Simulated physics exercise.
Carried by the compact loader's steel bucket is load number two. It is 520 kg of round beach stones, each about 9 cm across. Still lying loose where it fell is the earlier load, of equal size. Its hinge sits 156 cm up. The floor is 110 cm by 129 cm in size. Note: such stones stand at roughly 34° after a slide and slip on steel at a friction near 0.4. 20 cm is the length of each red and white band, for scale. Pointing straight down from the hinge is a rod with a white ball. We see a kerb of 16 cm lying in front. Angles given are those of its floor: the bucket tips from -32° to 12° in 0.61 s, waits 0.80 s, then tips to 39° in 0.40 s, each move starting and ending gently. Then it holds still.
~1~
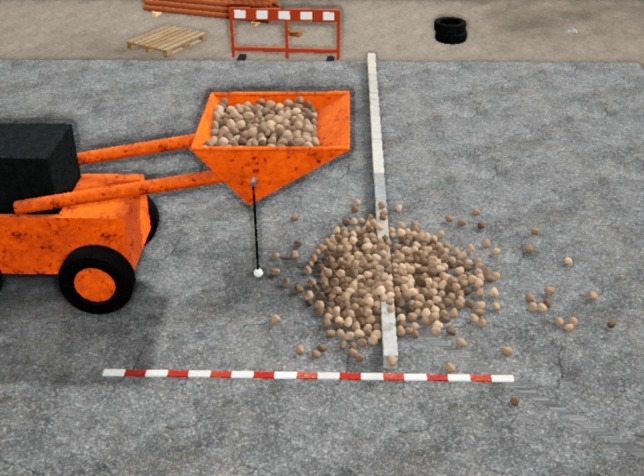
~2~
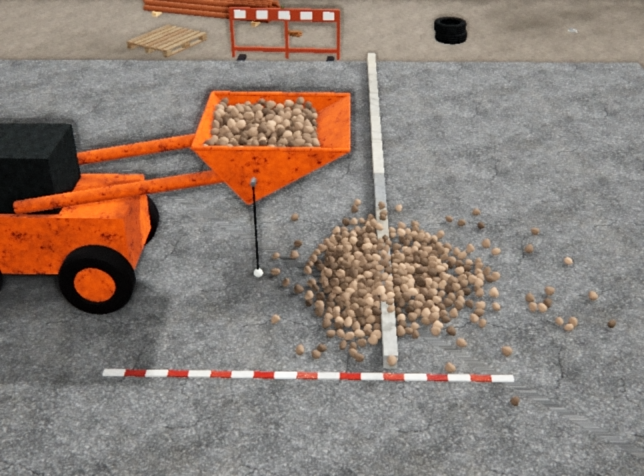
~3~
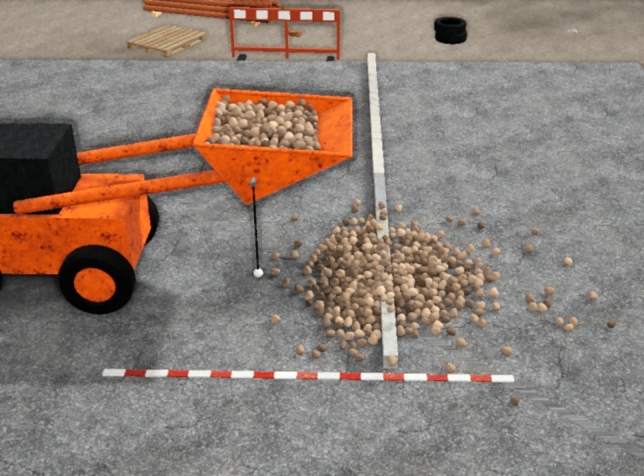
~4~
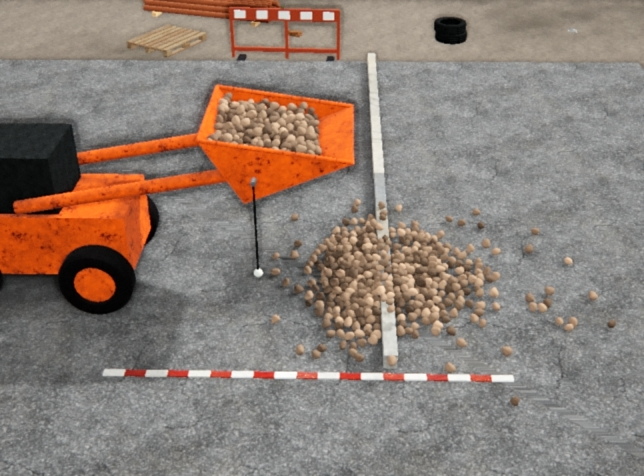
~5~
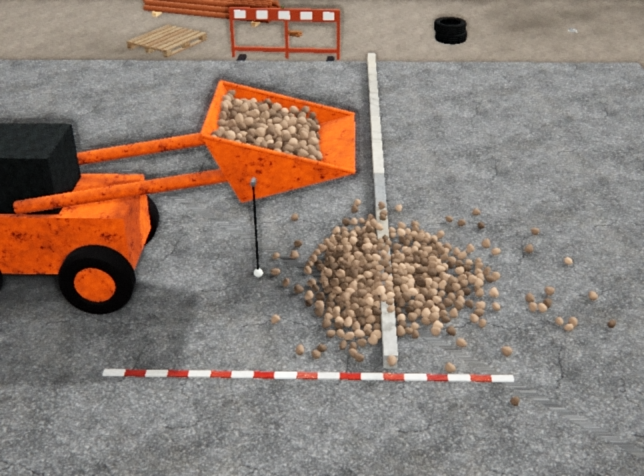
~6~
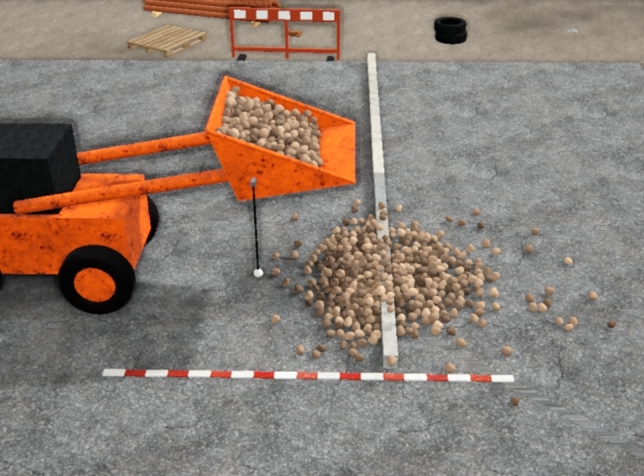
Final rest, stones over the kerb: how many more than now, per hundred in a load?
36 per hundred.
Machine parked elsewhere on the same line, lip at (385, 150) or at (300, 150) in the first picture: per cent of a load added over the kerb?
85 % and 0 %.
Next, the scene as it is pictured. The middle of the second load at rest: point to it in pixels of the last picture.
Their centre ends up near (371, 266).
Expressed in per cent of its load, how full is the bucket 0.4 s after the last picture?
About 100 percent.
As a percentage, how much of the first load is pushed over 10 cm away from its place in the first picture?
Around 10 in a hundred.
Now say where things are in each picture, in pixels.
In the first picture, the bucket is at -32°, its lip at (349, 149); the top of the load is at (256, 115). The earlier load is highest near (378, 256), 24 cm above ground level, 57 % on this side of the kerb, 43 % over the kerb.
In the second picture, the bucket is at -31°, its lip at (350, 150); the top of the load is at (246, 116).
The third picture shows lip at (351, 155), floor tilted -28°, highest stones at (225, 113).
In the fourth picture, the bucket is at -23°, its lip at (353, 163); the top of the load is at (227, 107).
The fifth picture shows lip at (355, 172), floor tilted -17°, highest stones at (230, 104).
In the sixth picture, the bucket is at -11°, its lip at (355, 182); the top of the load is at (234, 102).
Then, 0.2 s after the last picture the floor is at 5°; in per cent of one load, 100 in the bucket, 57 on this side of the kerb, 43 over the kerb; the foremost stones are at (569, 295).
Then, 0.4 s after the last picture the floor is at 12°; in per cent of one load, 100 in the bucket, 57 on this side of the kerb, 43 over the kerb; the foremost stones are at (569, 295).
Then, 2.0 s after the last picture the floor is at 39°; in per cent of one load, 13 in the bucket, 121 on this side of the kerb, 66 over the kerb; the foremost stones are at (569, 295).
Then, 4.8 s after the last picture the floor is at 39°; in per cent of one load, 0 in the bucket, 121 on this side of the kerb, 79 over the kerb; the foremost stones are at (569, 295). Net gain over the kerb, 36.
